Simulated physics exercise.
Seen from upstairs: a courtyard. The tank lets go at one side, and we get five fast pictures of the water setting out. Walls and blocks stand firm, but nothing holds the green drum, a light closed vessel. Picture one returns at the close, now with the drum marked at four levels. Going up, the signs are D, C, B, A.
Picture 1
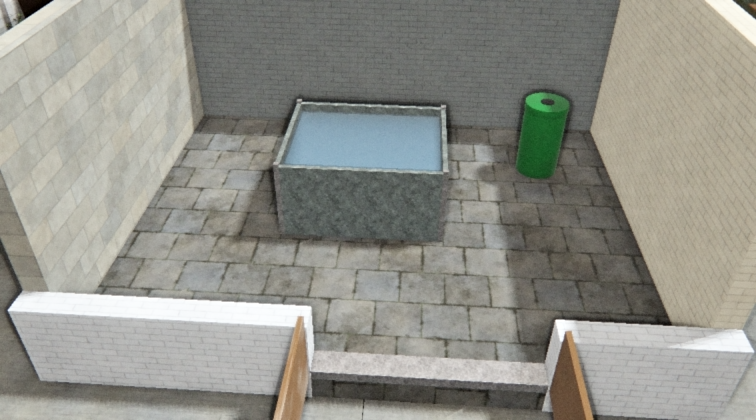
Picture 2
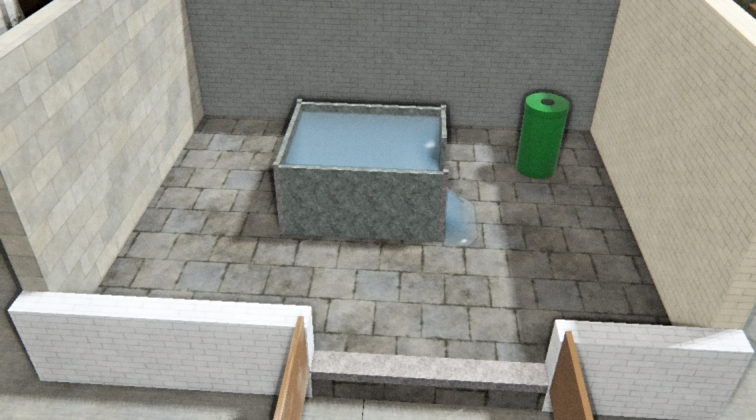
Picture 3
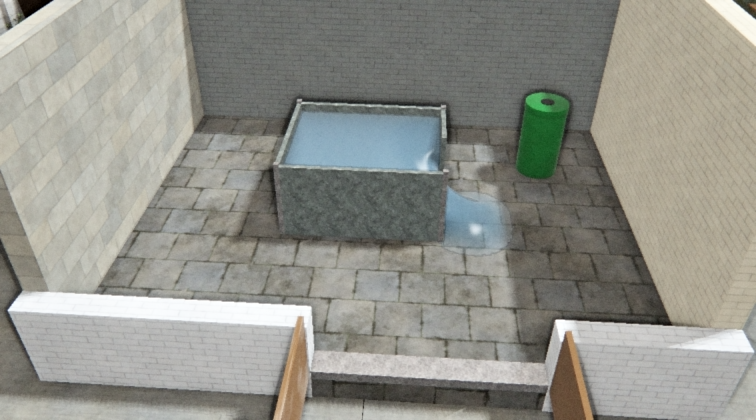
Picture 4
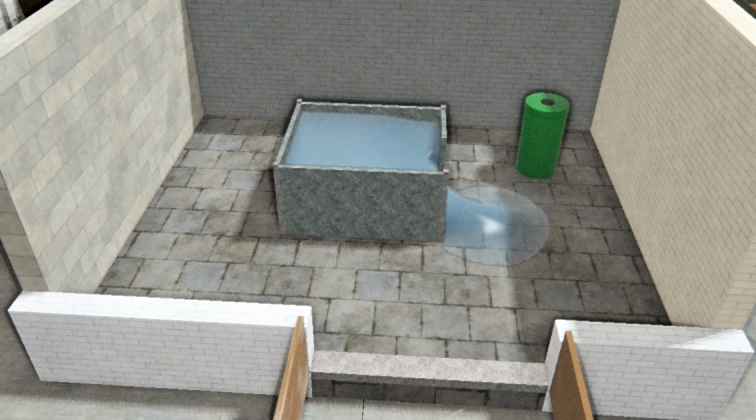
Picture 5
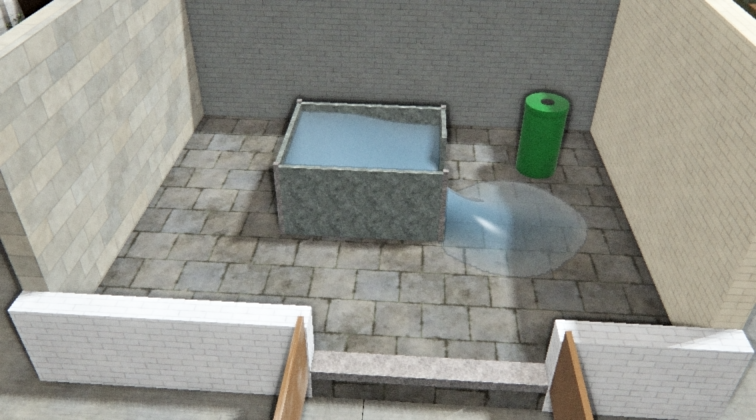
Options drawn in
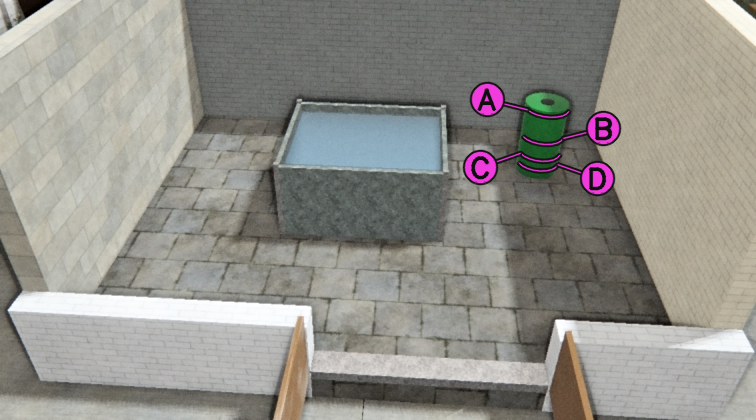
A stone tank full of water leaking from its right side, a puddle spreading across the paving near a green drum.
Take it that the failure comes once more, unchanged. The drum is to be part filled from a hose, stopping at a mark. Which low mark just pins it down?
I would pick mark D.
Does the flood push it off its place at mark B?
No, not at all.
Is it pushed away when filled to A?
No.
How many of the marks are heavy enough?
All of them.
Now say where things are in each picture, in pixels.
In the first picture, lid of the green drum at (547, 102); tank full, its middle at (366, 141); open gate at (432, 317).
In the second picture, 1 % of the ground under water, its edge towards the drum at (467, 205).
In the third picture, 4 % of the ground under water, its edge towards the drum at (494, 201).
In the fourth picture, 6 % of the ground under water, its edge towards the drum at (520, 196).
In the fifth picture, lid of the green drum at (547, 102); 10 % of the ground under water, its edge towards the drum at (518, 184).
In magenta, A at (550, 117); B at (545, 144); C at (542, 161); D at (540, 171); from the bottom up D, C, B, A.
With A, it does not move.
With B, it does not move.
With C, it does not move.
With D, it does not move.
